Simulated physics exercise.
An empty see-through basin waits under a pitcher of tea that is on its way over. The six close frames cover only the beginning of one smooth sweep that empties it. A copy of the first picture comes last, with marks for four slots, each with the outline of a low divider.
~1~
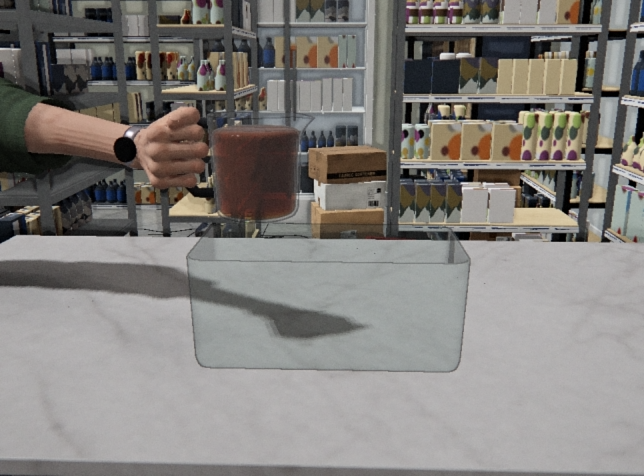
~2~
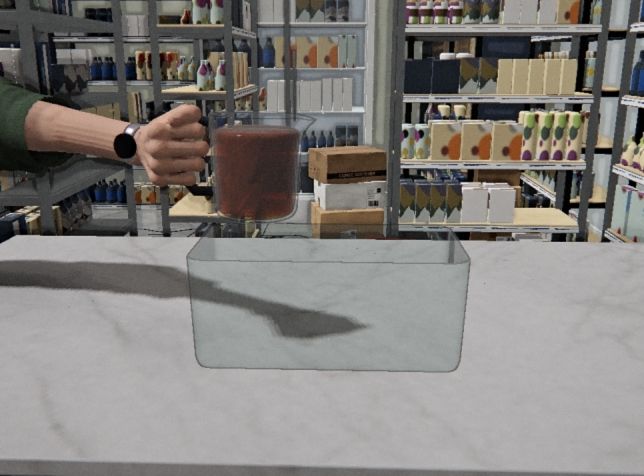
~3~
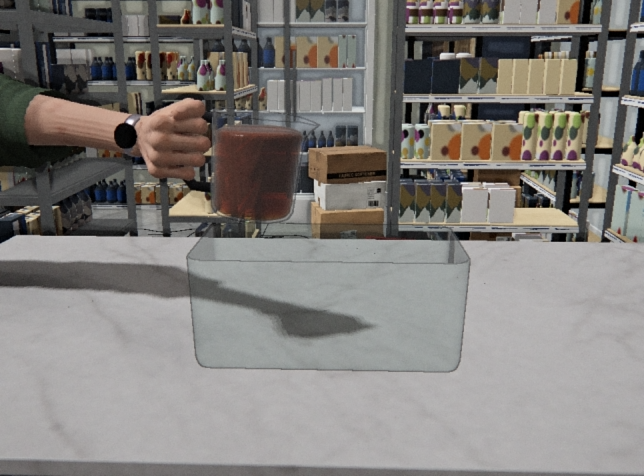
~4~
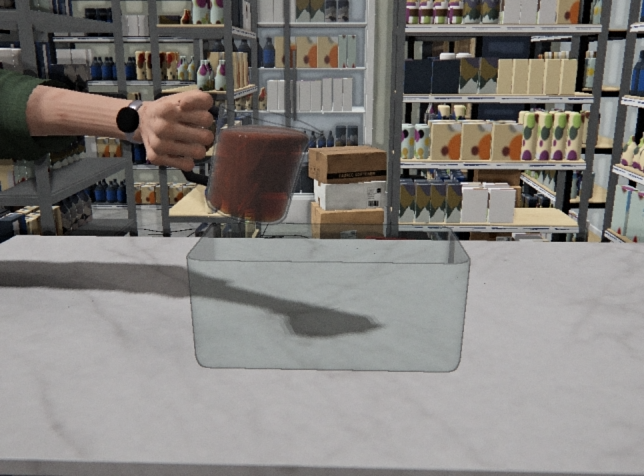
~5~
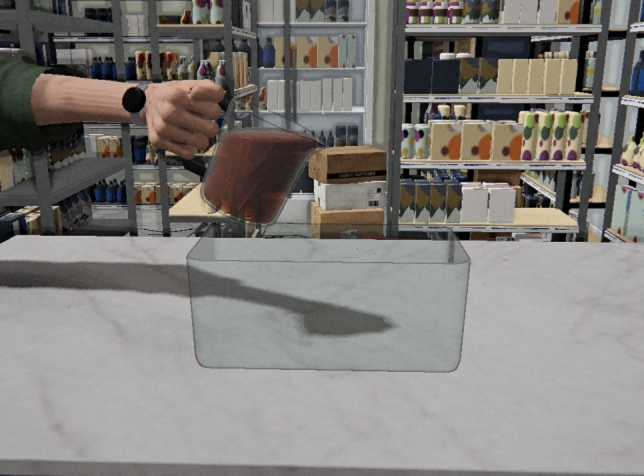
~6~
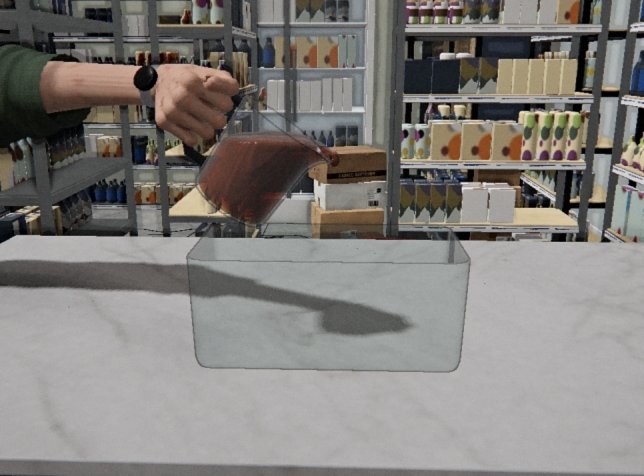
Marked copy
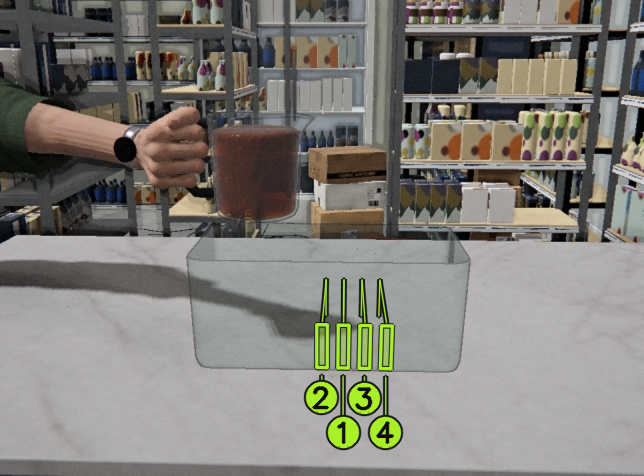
The video shows a hand holding a clear pitcher of reddish-brown liquid upright above an empty see-through basin on a marble counter, then gradually tilting it to the right until the liquid just passes over the lip.
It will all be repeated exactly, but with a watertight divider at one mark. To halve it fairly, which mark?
Take 3.
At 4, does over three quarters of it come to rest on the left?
Yes, it does.
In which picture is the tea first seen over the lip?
In picture 6.
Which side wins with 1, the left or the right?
The right side.
On the marked copy, 1 at (343, 376); 2 at (321, 375); 3 at (364, 376); 4 at (385, 376).
With 1, about 12 % ends left of the wall and 87 % right of it.
With 2, about 3 % ends left of the wall and 96 % right of it.
With 3, about 51 % ends left of the wall and 48 % right of it.
With 4, about 90 % ends left of the wall and 10 % right of it.
